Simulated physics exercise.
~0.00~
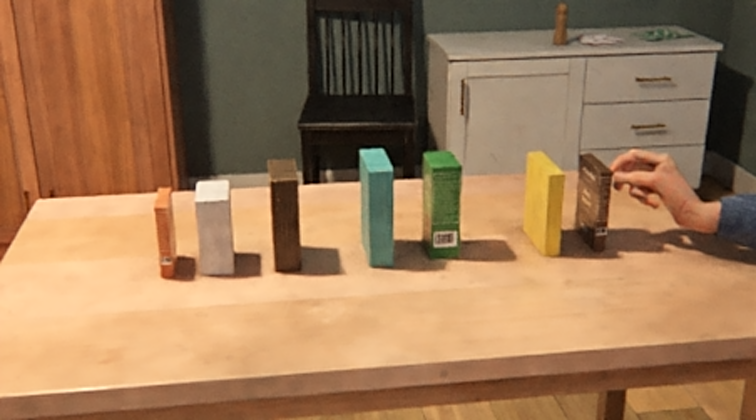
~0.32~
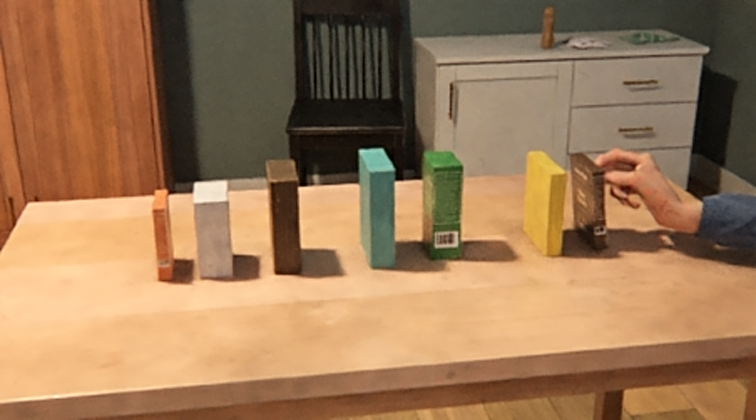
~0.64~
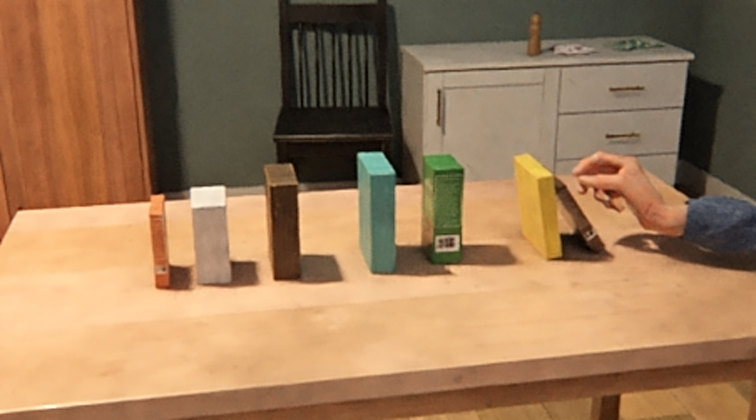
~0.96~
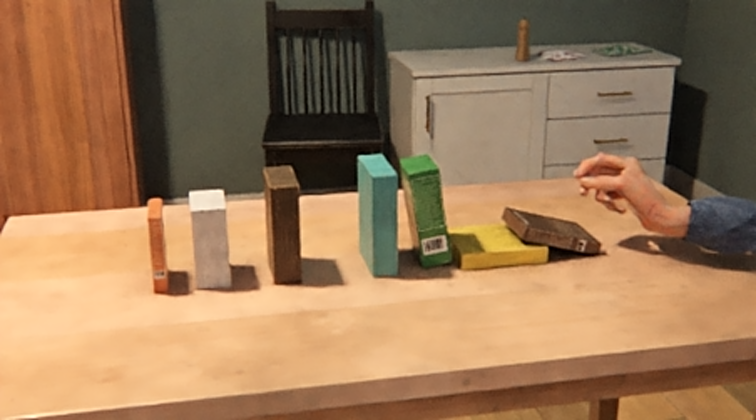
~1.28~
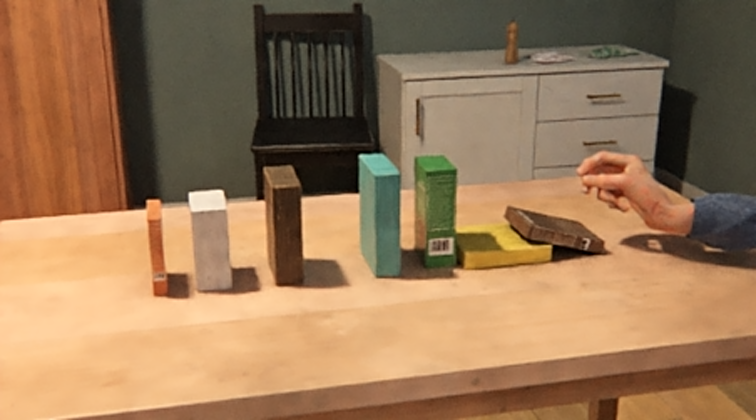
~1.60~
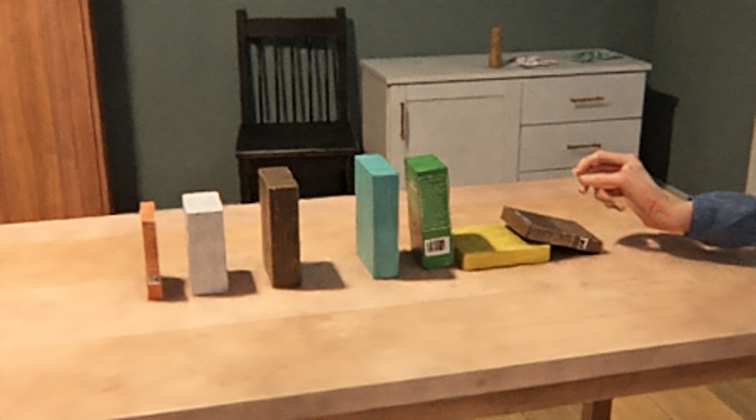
Dark brown packet tipped by a hand knocking down the yellow board, which bumps the green packet, leaving it and the rest standing.
